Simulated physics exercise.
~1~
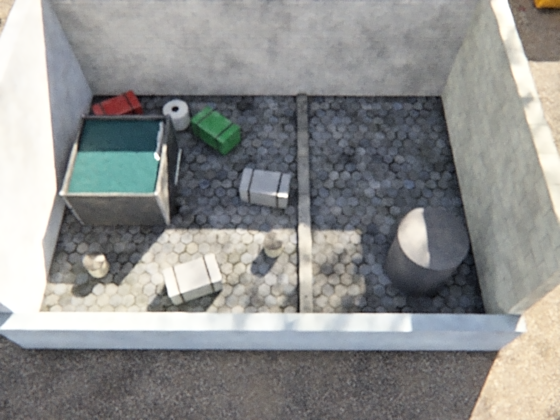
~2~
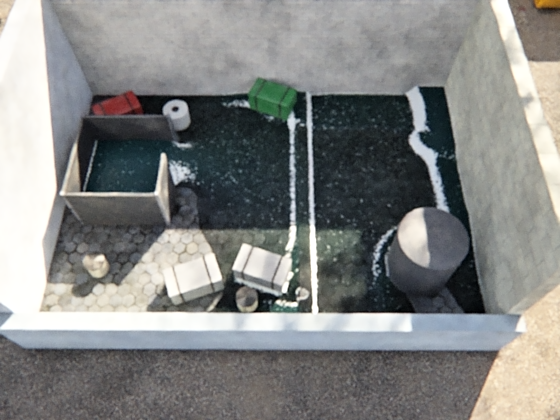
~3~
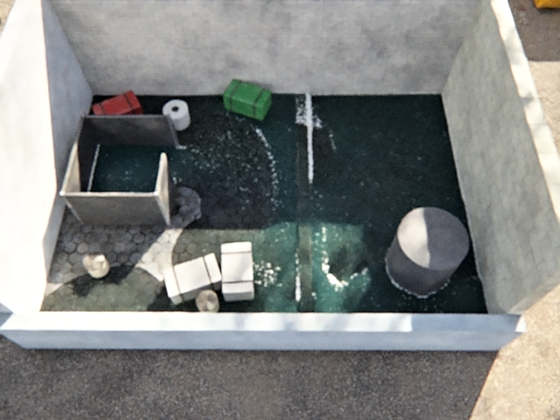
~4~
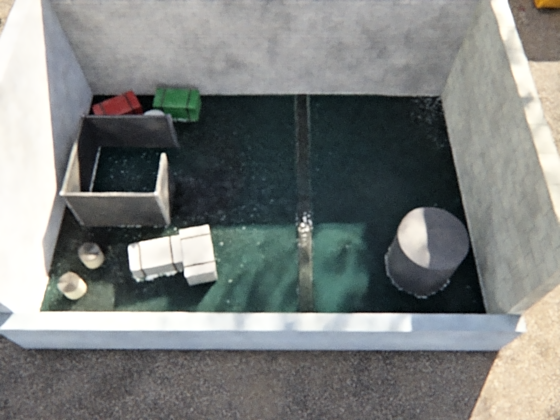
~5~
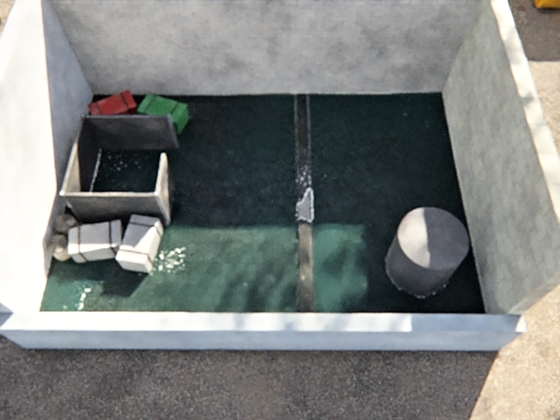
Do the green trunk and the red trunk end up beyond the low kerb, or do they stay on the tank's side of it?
Both stay on the tank's side of the kerb. The green trunk is pushed toward it but stops short and drifts back left, and the red trunk never gets near it.
